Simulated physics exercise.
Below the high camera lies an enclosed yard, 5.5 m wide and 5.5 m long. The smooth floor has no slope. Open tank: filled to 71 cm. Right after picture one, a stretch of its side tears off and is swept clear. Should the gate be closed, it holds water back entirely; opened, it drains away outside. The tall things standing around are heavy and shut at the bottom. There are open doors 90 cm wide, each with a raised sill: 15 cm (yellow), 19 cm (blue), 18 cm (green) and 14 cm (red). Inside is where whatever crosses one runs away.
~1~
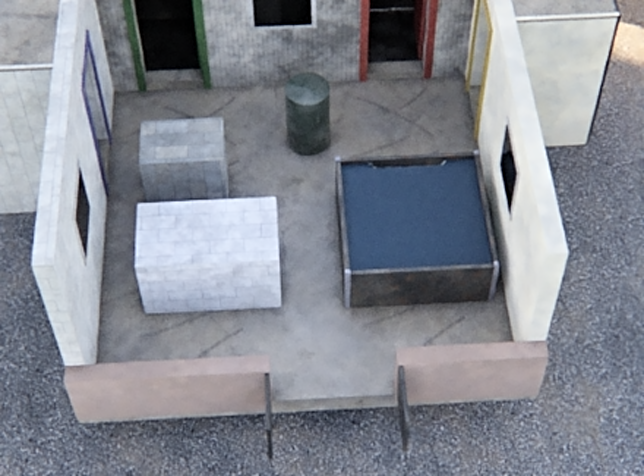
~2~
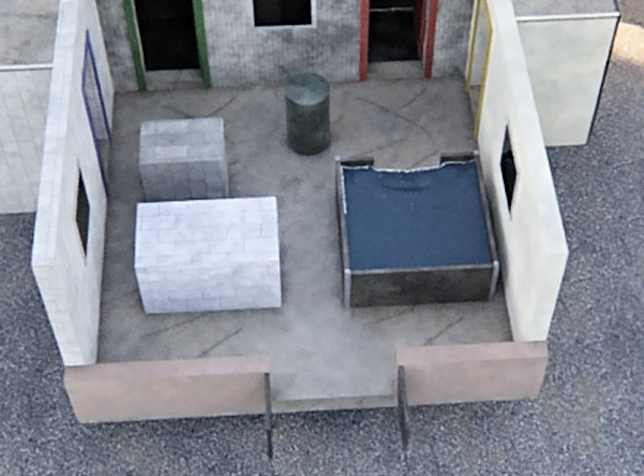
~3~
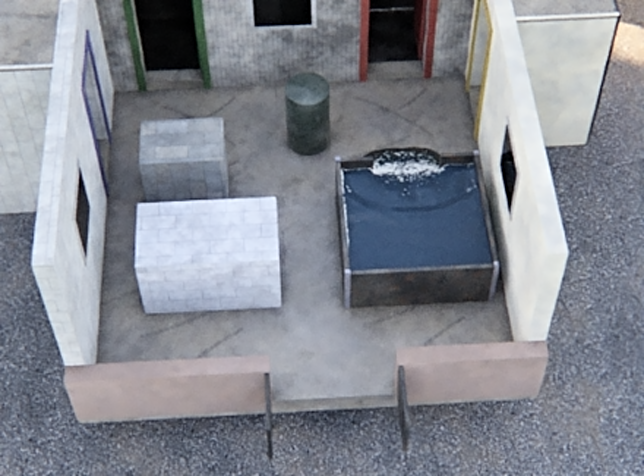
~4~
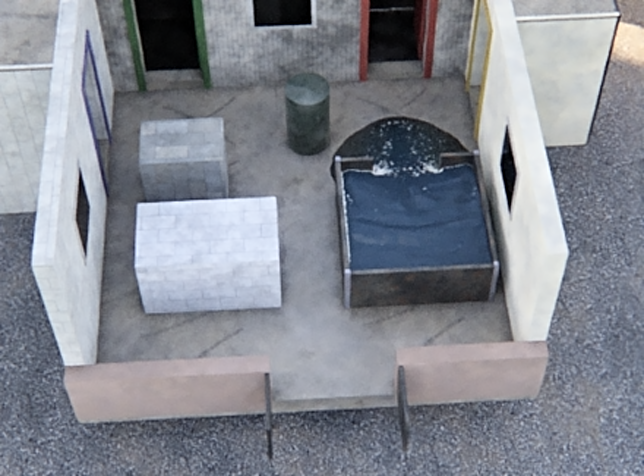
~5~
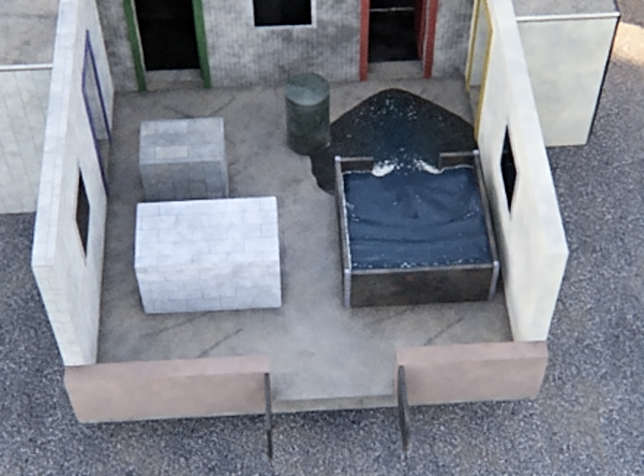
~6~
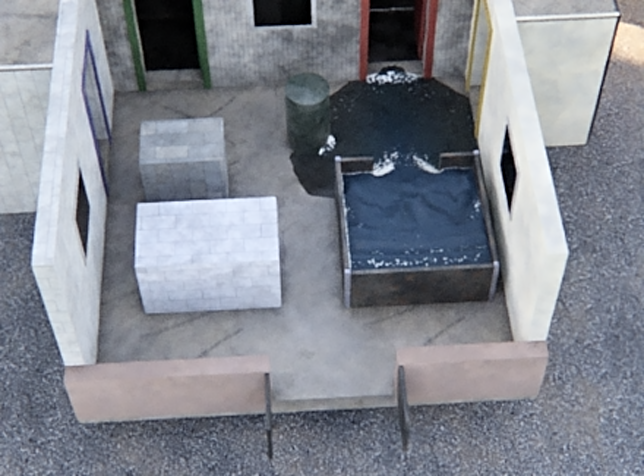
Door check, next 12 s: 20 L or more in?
As I see it, yellow door: Past the limit, blue door: Within the limit, green door: Within the limit, red door: Past the limit.
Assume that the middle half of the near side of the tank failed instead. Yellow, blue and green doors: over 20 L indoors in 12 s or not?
Note: Yellow short of the mark, blue short of the mark, green short of the mark.
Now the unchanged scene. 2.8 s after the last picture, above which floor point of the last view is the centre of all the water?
At about (365, 178).
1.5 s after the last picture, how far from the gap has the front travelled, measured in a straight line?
Distance: Approx. 4.8 m.
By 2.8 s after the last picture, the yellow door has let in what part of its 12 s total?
Share: ~ 60 %.
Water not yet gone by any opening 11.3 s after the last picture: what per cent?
Close to 80 in a hundred remains.
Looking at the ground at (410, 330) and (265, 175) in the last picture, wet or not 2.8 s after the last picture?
Untouched, soaked.
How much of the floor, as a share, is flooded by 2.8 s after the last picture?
Wet share: Near 50 percent.
Then, 0.7 s after the last picture water covers 25 % of the floor and is deepest (45 cm) near (457, 77); yellow door 20 cm at the sill, 0 L in, blue door not reached, green door not reached, red door 29 cm at the sill, 81 L in.
Then, 1.5 s after the last picture water covers 40 % of the floor and is deepest (38 cm) near (378, 81); yellow door 24 cm at the sill, 21 L in, blue door not reached, green door 4 cm at the sill, 0 L in, red door 35 cm at the sill, 194 L in.
Then, 2.8 s after the last picture water covers 50 % of the floor and is deepest (24 cm) near (430, 121); yellow door 22 cm at the sill, 59 L in, blue door 14 cm at the sill, 0 L in, green door 4 cm at the sill, 0 L in, red door 23 cm at the sill, 285 L in.
Then, 6.3 s after the last picture water covers 80 % of the floor and is deepest (18 cm) near (115, 93); yellow door 14 cm at the sill, 100 L in, blue door 12 cm at the sill, 0 L in, green door 13 cm at the sill, 0 L in, red door 16 cm at the sill, 348 L in.
Then, 11.3 s after the last picture water covers 95 % of the floor and is deepest (11 cm) near (95, 394); yellow door 8 cm at the sill, 100 L in, blue door 10 cm at the sill, 0 L in, green door 10 cm at the sill, 0 L in, red door 7 cm at the sill, 351 L in.
